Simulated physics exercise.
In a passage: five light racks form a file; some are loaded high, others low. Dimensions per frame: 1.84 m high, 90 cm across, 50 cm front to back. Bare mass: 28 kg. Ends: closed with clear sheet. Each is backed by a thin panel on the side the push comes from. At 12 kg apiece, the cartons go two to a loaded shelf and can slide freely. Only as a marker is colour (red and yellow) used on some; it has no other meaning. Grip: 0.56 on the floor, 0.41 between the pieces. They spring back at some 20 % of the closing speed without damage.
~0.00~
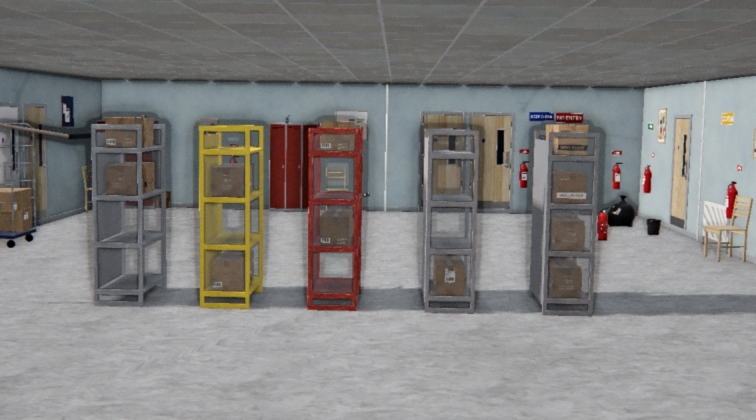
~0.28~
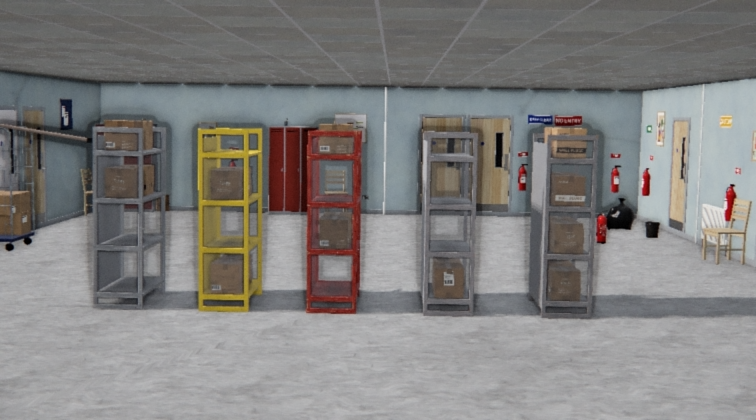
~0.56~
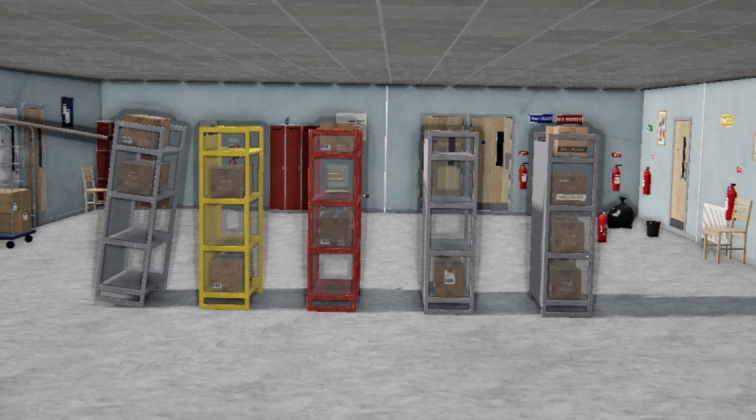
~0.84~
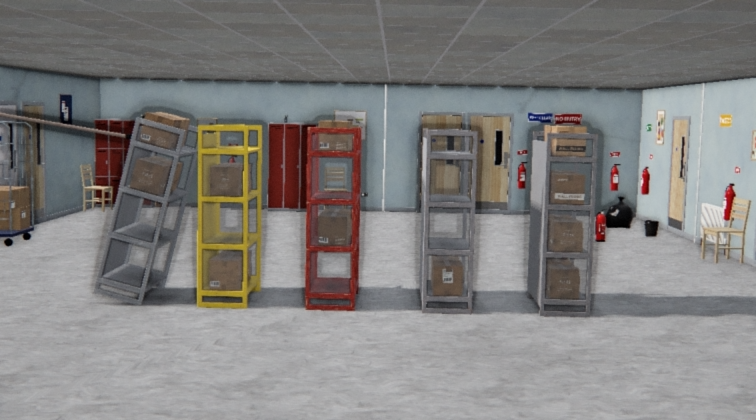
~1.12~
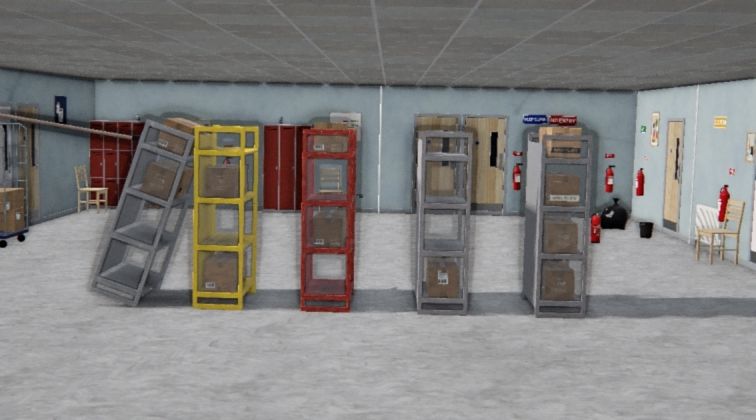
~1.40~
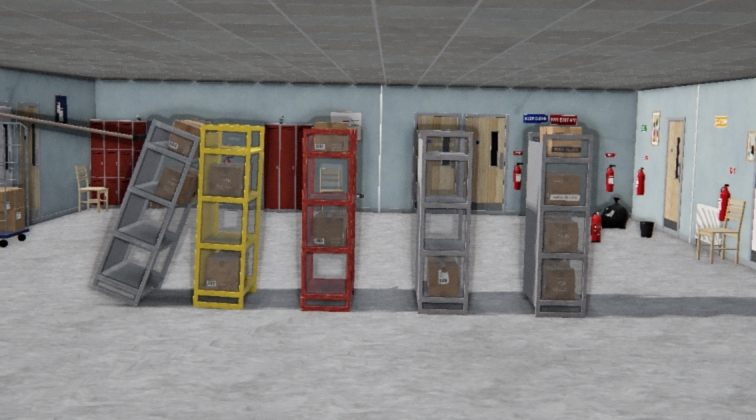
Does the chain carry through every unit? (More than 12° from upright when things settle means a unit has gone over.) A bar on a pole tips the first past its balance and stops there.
Most likely the fall goes right through.
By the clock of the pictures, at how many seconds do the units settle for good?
Time: About 5.5 s.
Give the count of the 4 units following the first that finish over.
The number is 4.
By 2.58 s, 4 cartons spilt or dropped; 1 of the 4 other units over; yellow unit tilted 22°; red unit tilted 4°.
By 3.30 s, 8 cartons spilt or dropped; 3 of the 4 other units over; yellow unit tilted 47°; red unit tilted 35°.
By 4.06 s, 14 cartons spilt or dropped; 4 of the 4 other units over; yellow unit tilted 60°; red unit tilted 58°.
By 4.52 s, 20 cartons spilt or dropped; 4 of the 4 other units over; red unit tilted 62°; yellow unit tilted 61°.
When it is over (5.5 s), 22 cartons spilt or dropped; 4 of the 4 other units over; red unit tilted 62°; yellow unit tilted 61°. Not one is left standing. In pixels of the last frame, middles, red unit near (418, 243), yellow unit near (316, 240).
